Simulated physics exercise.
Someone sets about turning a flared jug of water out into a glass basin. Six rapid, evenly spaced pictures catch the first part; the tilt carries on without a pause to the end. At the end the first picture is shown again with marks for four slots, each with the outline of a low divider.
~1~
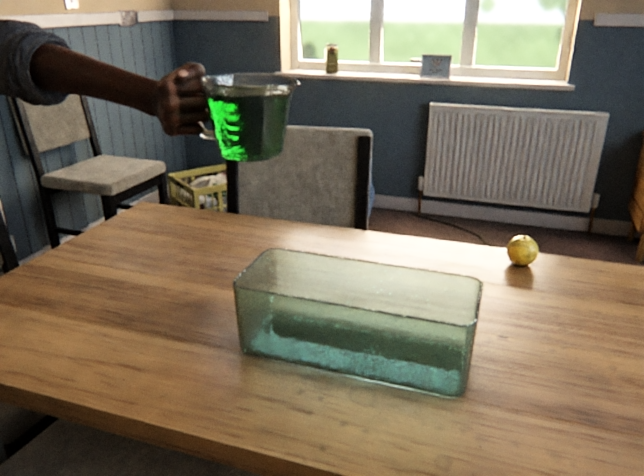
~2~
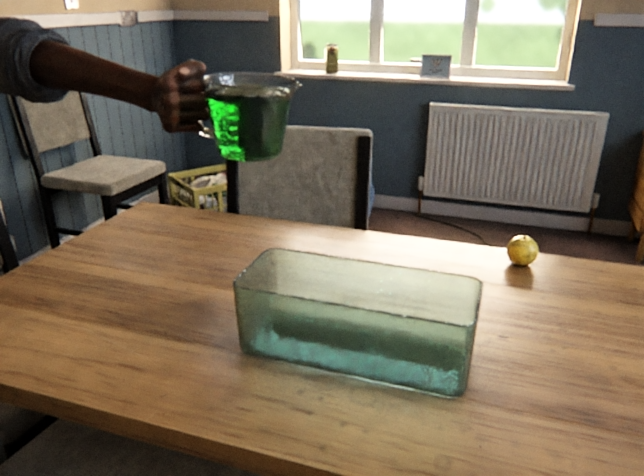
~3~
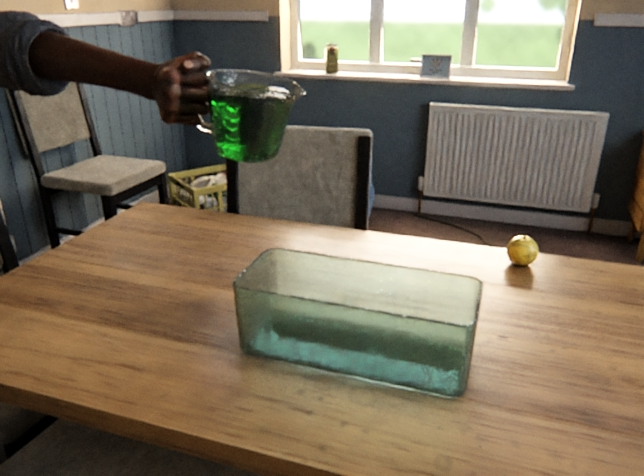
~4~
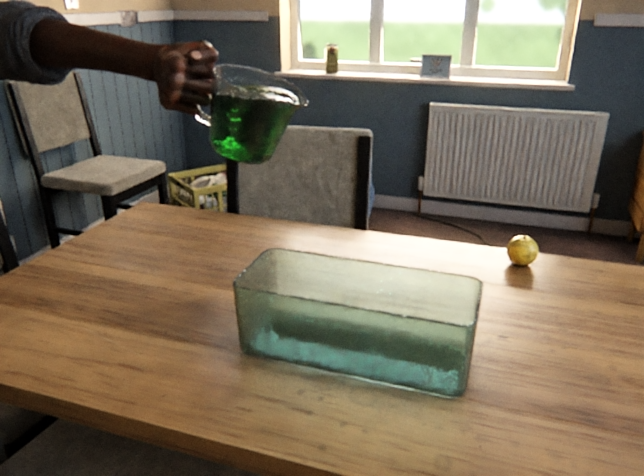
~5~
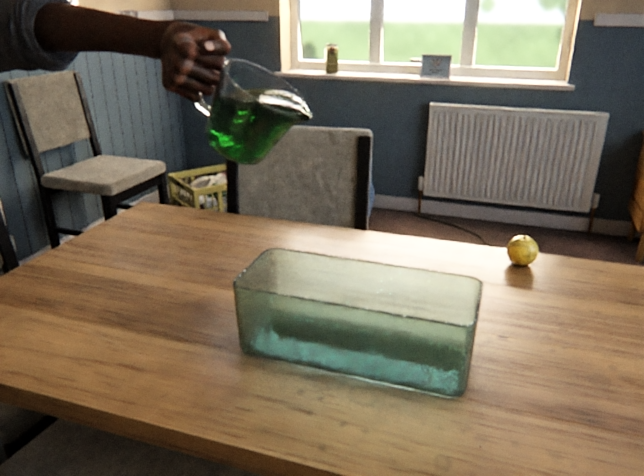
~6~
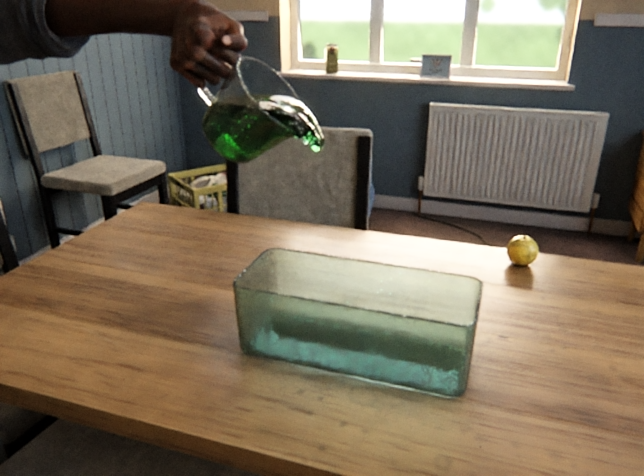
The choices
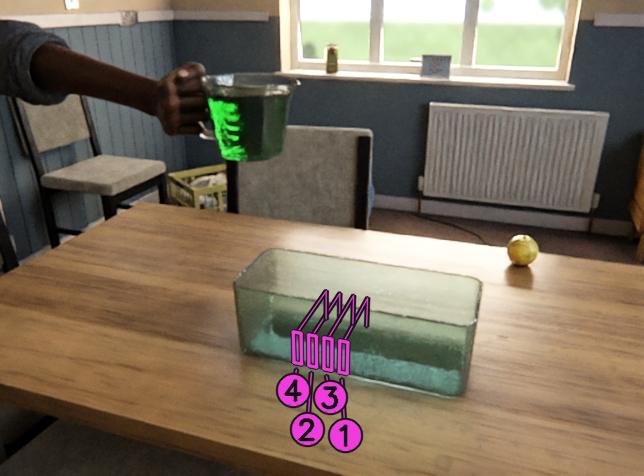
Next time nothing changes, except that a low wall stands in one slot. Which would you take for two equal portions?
3 beats the others.
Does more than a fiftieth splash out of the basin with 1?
Yes.
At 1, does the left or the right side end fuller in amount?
The left one.
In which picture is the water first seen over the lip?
In picture 5.
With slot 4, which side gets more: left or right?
More ends on the right.
In magenta, 1 at (341, 379); 2 at (311, 372); 3 at (326, 375); 4 at (296, 369).
With 1, about 66 % ends left of the wall and 24 % right of it; 10 % is lost outside.
With 2, about 22 % ends left of the wall and 75 % right of it; 3 % is lost outside.
With 3, about 45 % ends left of the wall and 49 % right of it; 6 % is lost outside.
With 4, about 6 % ends left of the wall and 91 % right of it; 3 % is lost outside.
